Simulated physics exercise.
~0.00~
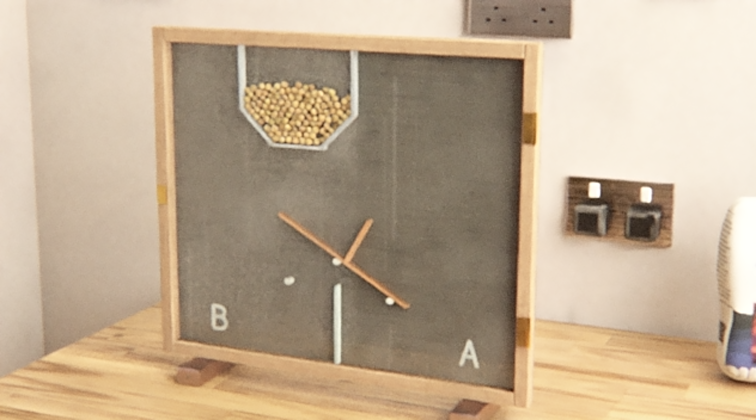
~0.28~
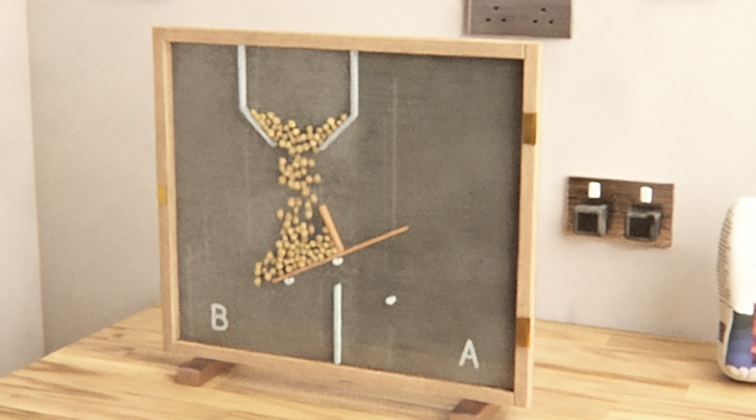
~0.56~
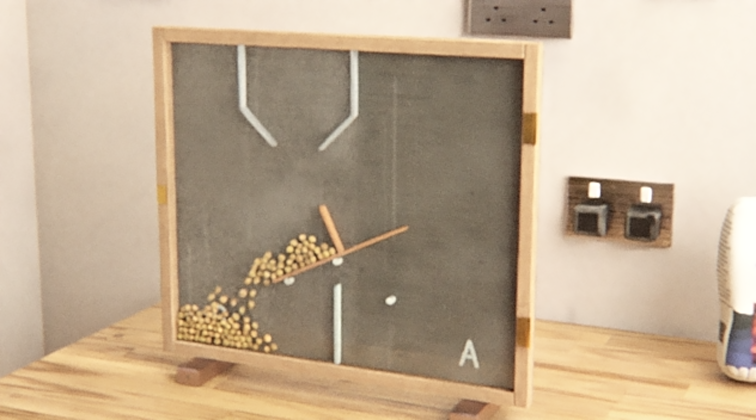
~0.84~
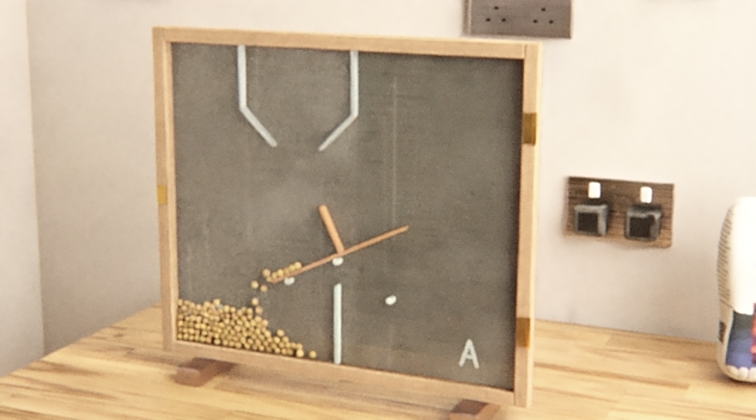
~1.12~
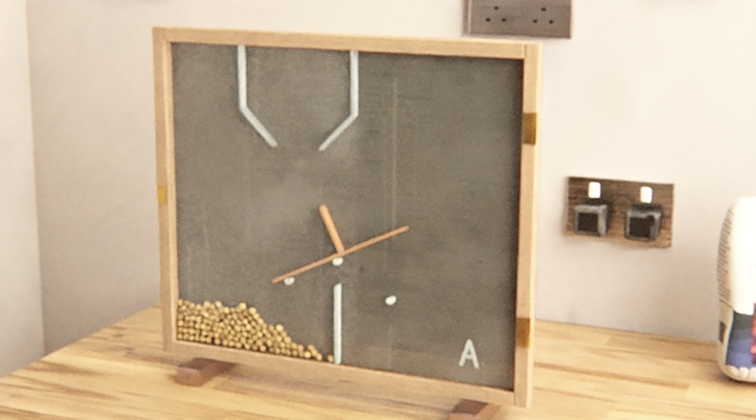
At the start, a wooden-framed dark panel stands on a table, with chickpeas heaped in a hopper near the top and an orange tray with an upright fin tilted down to the right below. The chickpeas pour out, and the tray now tips down to the left, catching them in a pile left of the fin. Once the hopper is empty, they slide off the tray's left end into bin B, covering its letter. Only a few remain on the tray as the heap spreads toward the divider. Finally, the tray is bare, still tilted left, with all the chickpeas in bin B and bin A empty.
